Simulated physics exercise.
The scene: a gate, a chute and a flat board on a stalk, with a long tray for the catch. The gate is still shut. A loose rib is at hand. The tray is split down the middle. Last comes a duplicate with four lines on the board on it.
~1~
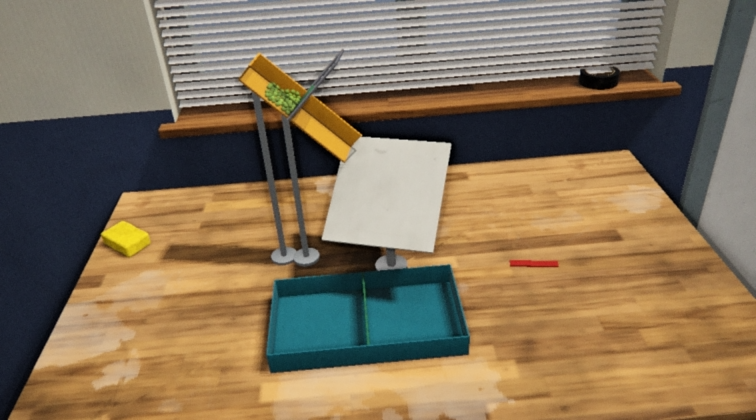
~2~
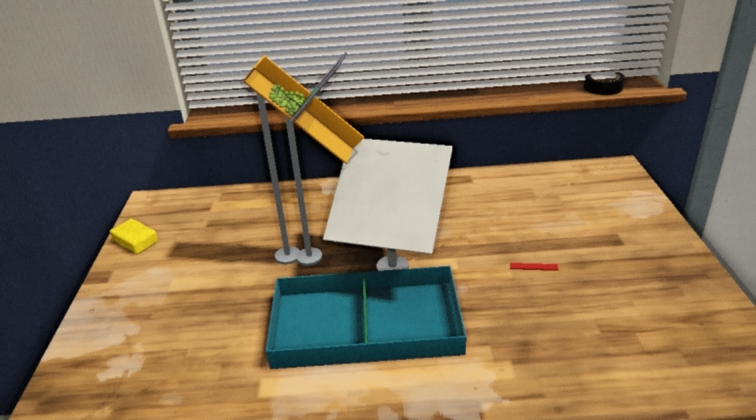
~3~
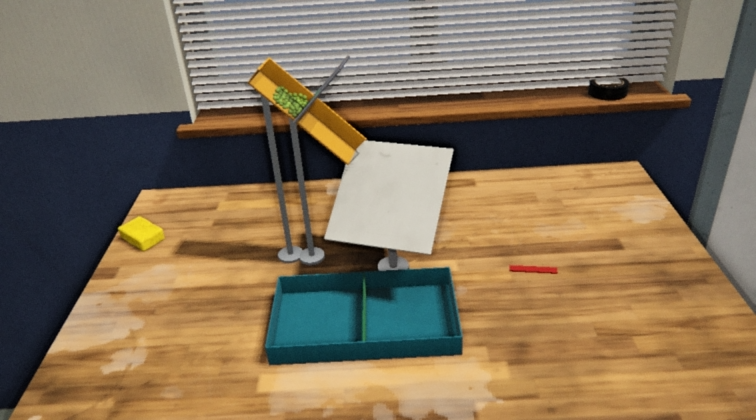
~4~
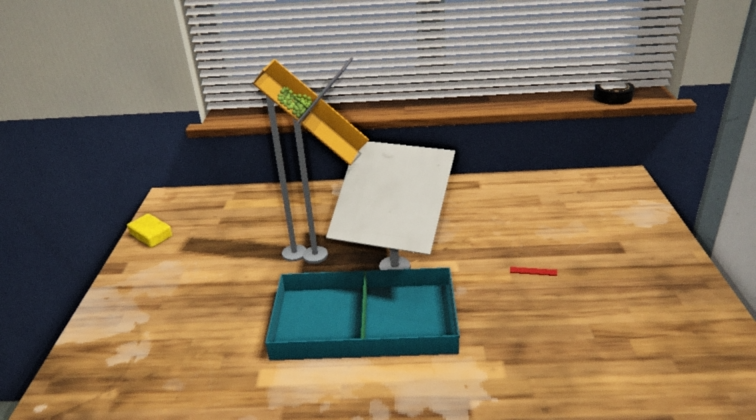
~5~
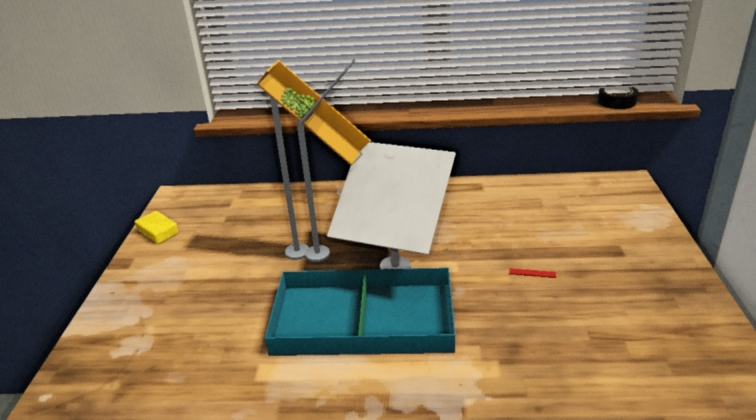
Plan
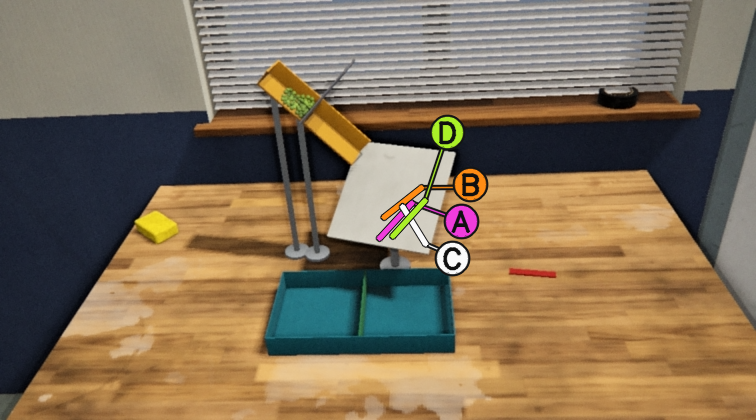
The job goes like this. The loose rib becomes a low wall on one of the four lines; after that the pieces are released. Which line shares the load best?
D works best here.
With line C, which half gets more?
The right half.
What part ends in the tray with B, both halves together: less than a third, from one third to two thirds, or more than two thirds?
More than two thirds.
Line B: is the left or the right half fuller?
More lands on the left.
On the marked copy, line A from (412, 203) to (379, 238); line B from (421, 187) to (383, 217); line C from (402, 206) to (425, 243); line D from (425, 200) to (392, 236).
With A, of what is caught, all but a few in the left half, a small share in the right.
With B, of what is caught, the bulk in the left half, a small share in the right.
With C, of what is caught, close to a quarter in the left half, the bulk in the right.
With D, of what is caught, close to half in the left half, close to half in the right.
